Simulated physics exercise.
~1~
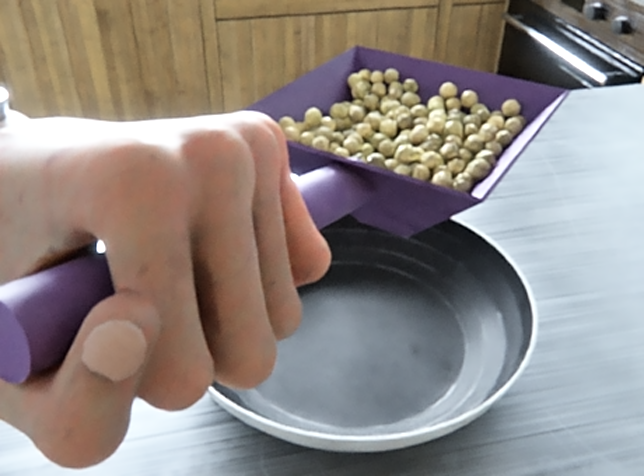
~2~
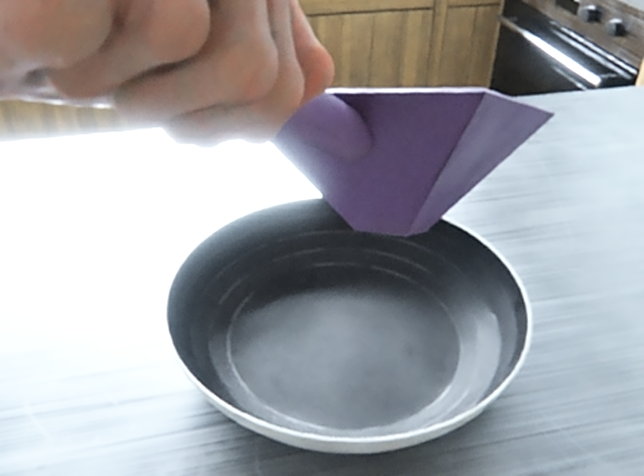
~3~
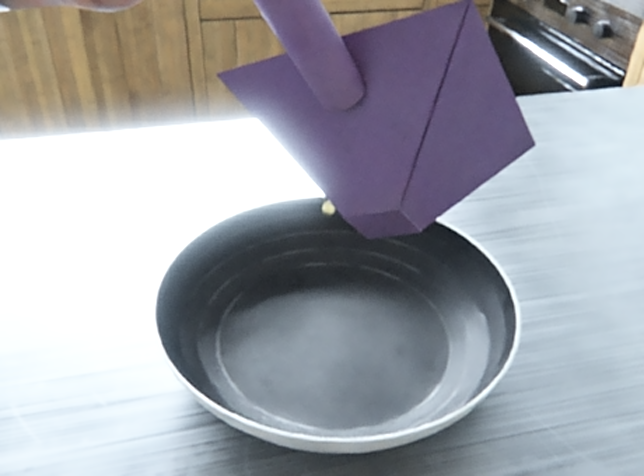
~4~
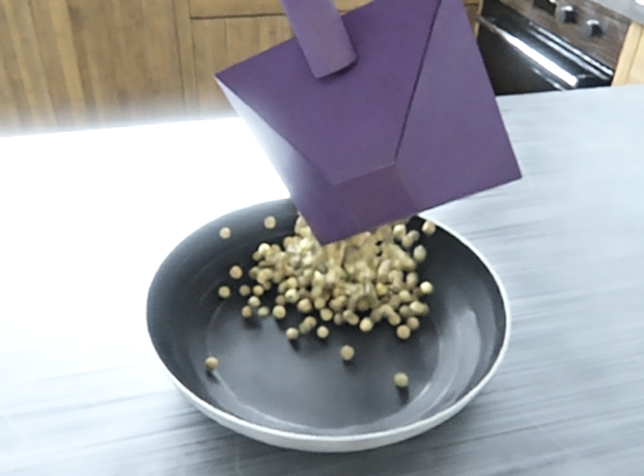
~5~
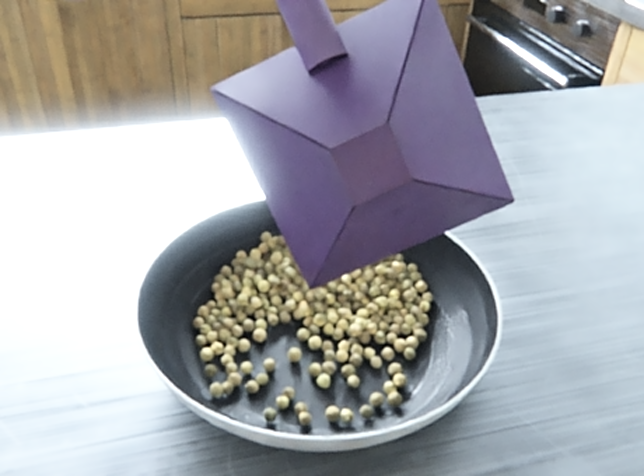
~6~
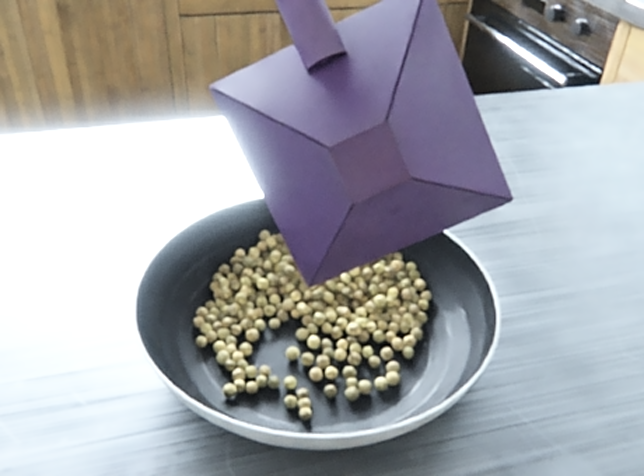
The video shows a hand tilting a flared purple scoop of pale, round beans over an empty dark pan on a kitchen counter. The scoop tips further until the beans pour out and spread across the pan, then it stays upturned above them.
